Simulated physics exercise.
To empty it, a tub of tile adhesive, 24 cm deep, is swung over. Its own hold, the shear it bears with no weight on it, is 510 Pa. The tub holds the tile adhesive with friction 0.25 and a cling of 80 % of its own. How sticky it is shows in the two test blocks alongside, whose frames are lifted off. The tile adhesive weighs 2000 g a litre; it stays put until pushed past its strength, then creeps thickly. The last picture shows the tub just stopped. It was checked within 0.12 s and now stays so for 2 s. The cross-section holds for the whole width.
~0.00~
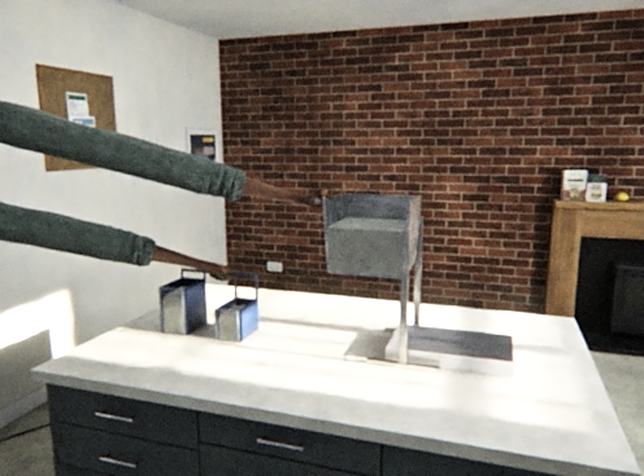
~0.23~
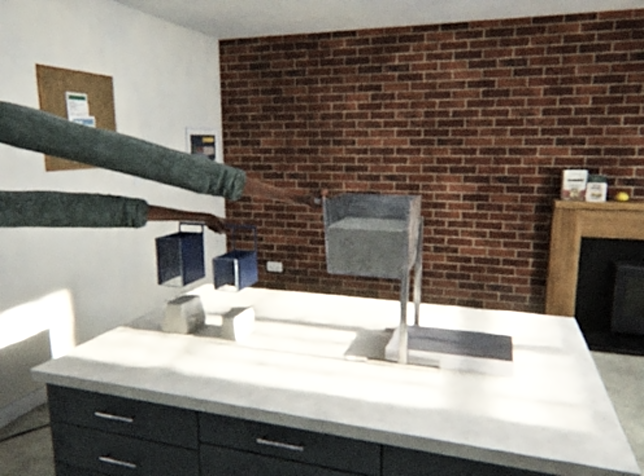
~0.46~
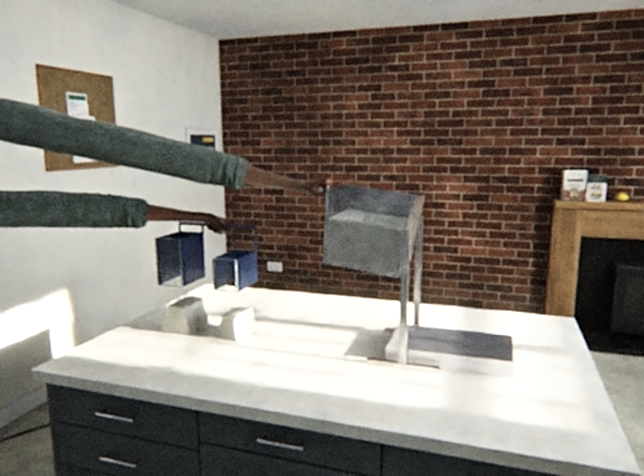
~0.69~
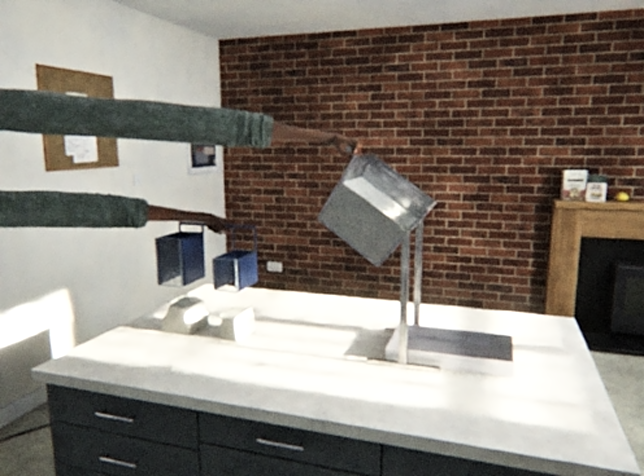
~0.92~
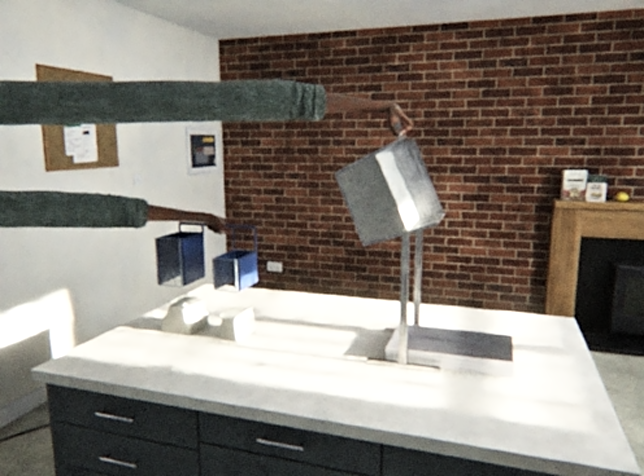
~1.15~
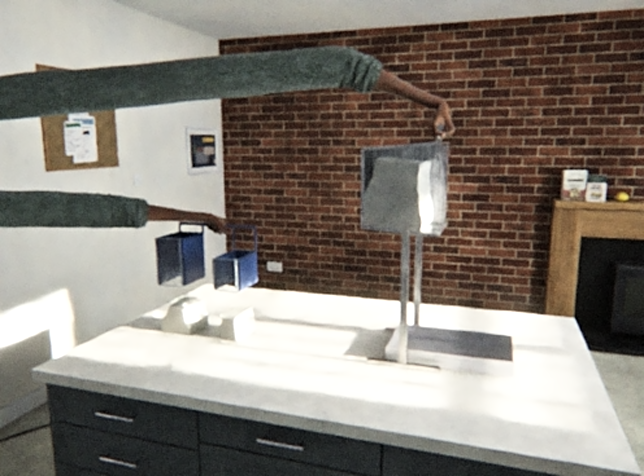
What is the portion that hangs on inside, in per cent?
It comes to some 54 %.
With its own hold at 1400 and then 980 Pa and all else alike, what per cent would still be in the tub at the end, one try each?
In turn about 100 %, 100 %.
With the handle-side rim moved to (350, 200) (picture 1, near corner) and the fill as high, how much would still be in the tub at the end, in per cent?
It would be near 100 %.
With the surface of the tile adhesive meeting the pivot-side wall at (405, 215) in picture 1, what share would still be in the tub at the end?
Then about 45 %.
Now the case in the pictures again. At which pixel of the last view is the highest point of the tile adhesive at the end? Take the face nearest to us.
At about (386, 196).
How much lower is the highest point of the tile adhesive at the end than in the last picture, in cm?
Roughly 11 cm.
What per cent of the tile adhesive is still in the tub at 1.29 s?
Some 95 per cent.
By 1.29 s, the tub is at 90 degrees and holds 93 %.
By 1.46 s, the tub is at 90 degrees and holds 65 %.
By 1.63 s, the tub is at 90 degrees and holds 58 %.
By 1.80 s, the tub is at 90 degrees and holds 57 %.
By 3.15 s, at the end, the tub is at 90 degrees and holds 54 %.
